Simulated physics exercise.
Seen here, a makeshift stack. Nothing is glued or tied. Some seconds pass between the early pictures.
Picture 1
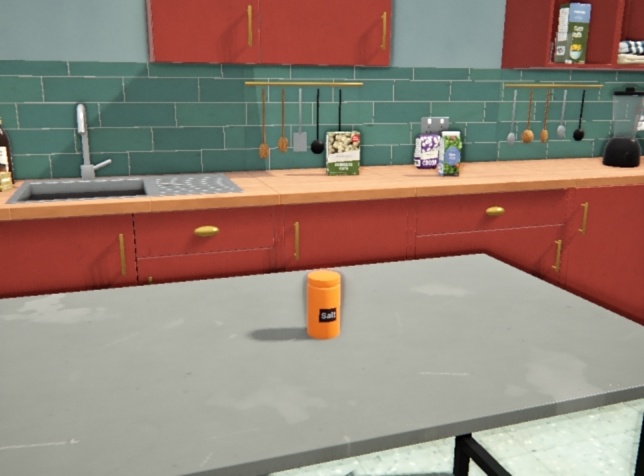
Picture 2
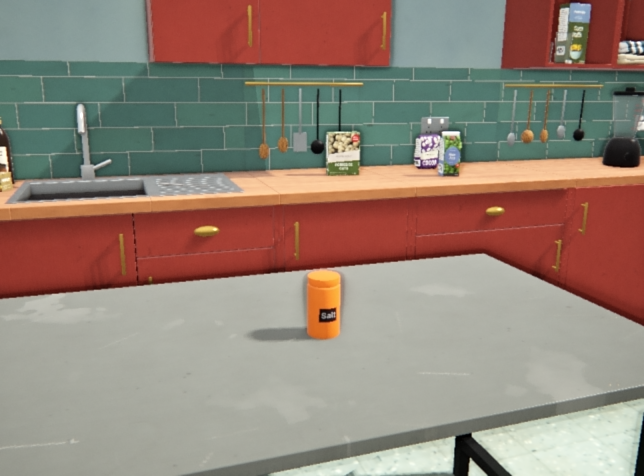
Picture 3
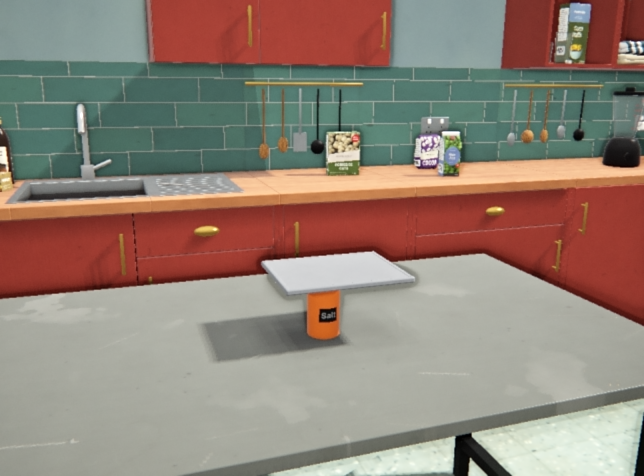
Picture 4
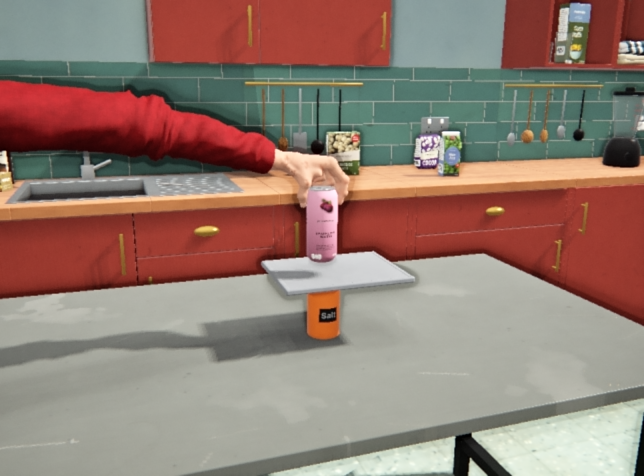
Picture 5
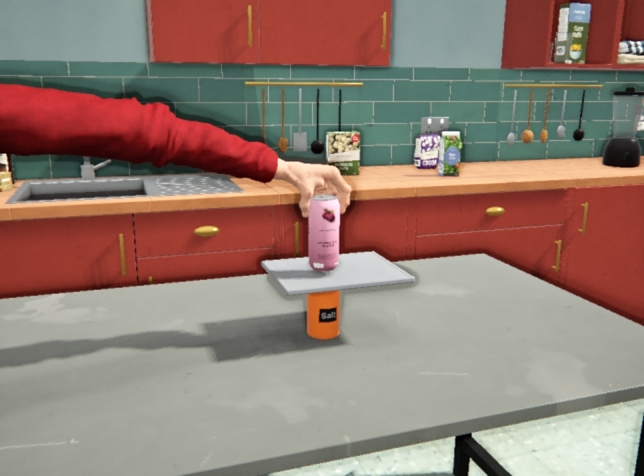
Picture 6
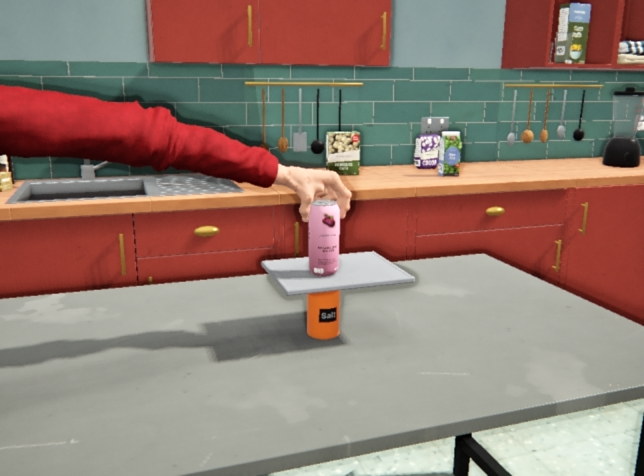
The clip opens on an orange salt container standing alone on a grey table in a red and teal kitchen. A flat grey lid then appears on top of it, and a red-sleeved arm reaches in from the left, lowering a pink can onto the lid and keeping hold of it.
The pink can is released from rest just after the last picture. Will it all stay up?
As it turns out, it holds.
Then, 0.30 s on from there, no change.
Then, 0.70 s on from there, pink can resting near (324, 239).
In the end, all 3 unmoved. At the end, from the last picture's camera, pink can near (324, 239). The stack stays up.
